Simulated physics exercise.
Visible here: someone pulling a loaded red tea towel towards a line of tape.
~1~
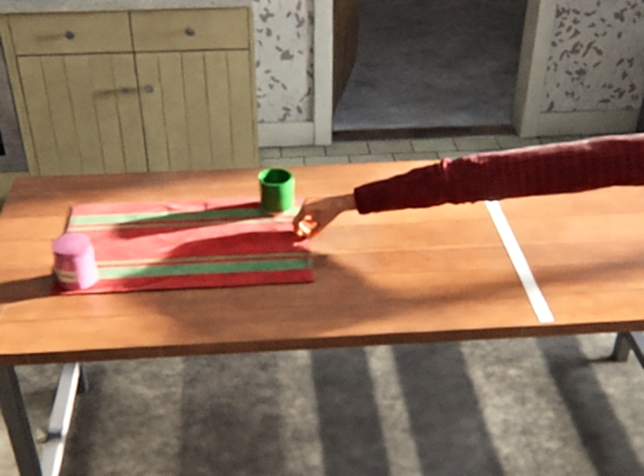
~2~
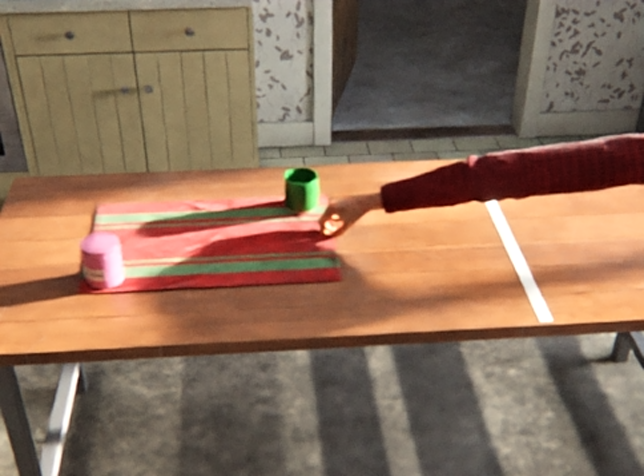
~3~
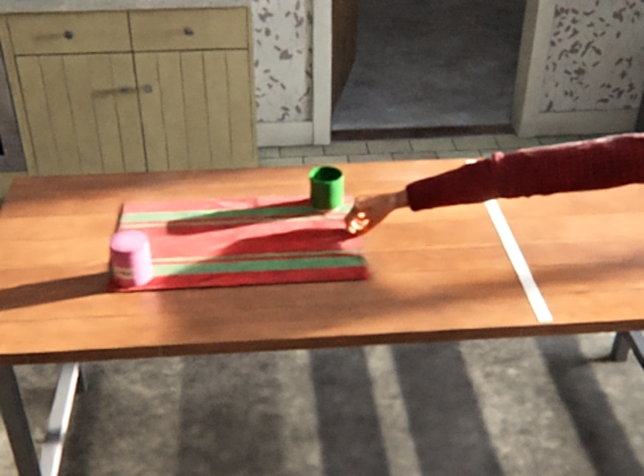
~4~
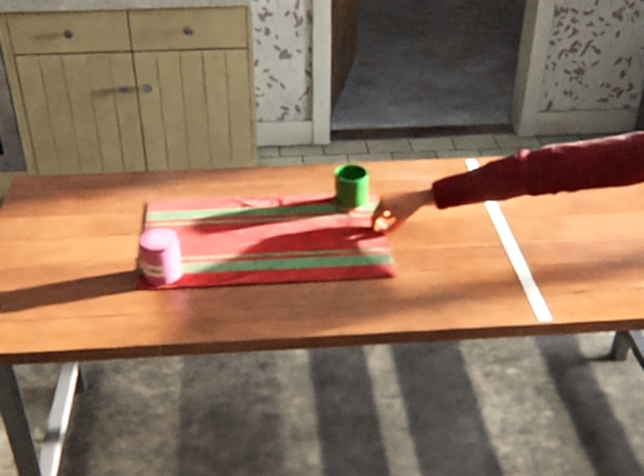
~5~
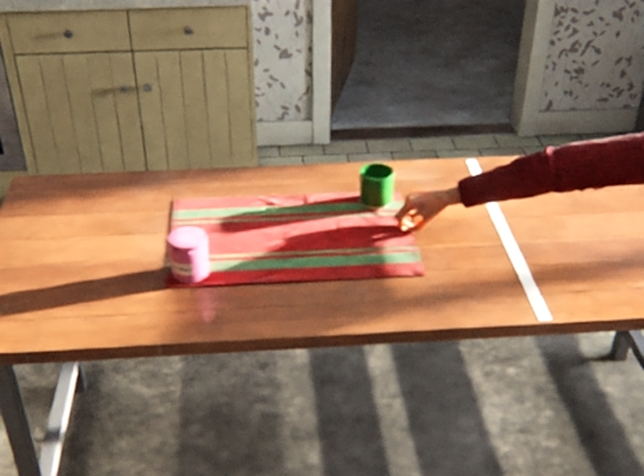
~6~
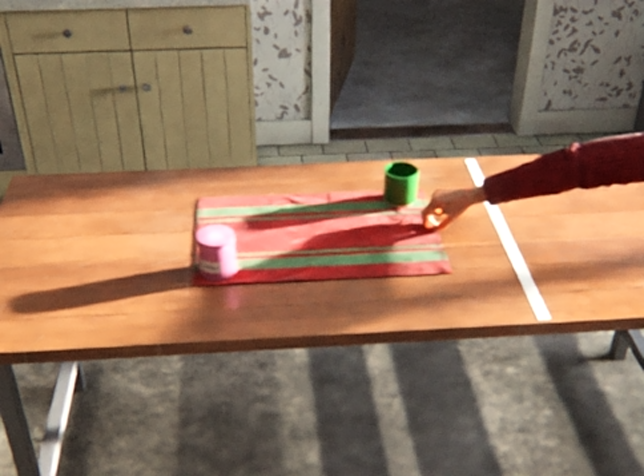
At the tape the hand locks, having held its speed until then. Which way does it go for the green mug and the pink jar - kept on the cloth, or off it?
The green mug is off, the pink jar is kept on.
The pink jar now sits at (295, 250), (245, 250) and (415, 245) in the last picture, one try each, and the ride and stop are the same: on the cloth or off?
In run one it is left in place. In run two it is left in place. In run three it ends up off.
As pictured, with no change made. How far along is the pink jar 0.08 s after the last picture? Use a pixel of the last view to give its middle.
About (263, 251).
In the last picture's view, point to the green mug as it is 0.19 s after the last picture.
At that time it is near pixel (490, 181).
Then, 0.08 s on from there, hem short of the tape; green mug on the cloth near (440, 183); pink jar on the cloth near (263, 251).
Then, 0.19 s on from there, hem at the tape; green mug ahead of the hem near (490, 181); pink jar on the cloth near (319, 248).
In the end, hem at the tape; green mug ahead of the hem near (532, 180); pink jar on the cloth near (366, 246). The green mug shoots off the front and the pink jar remains aboard.
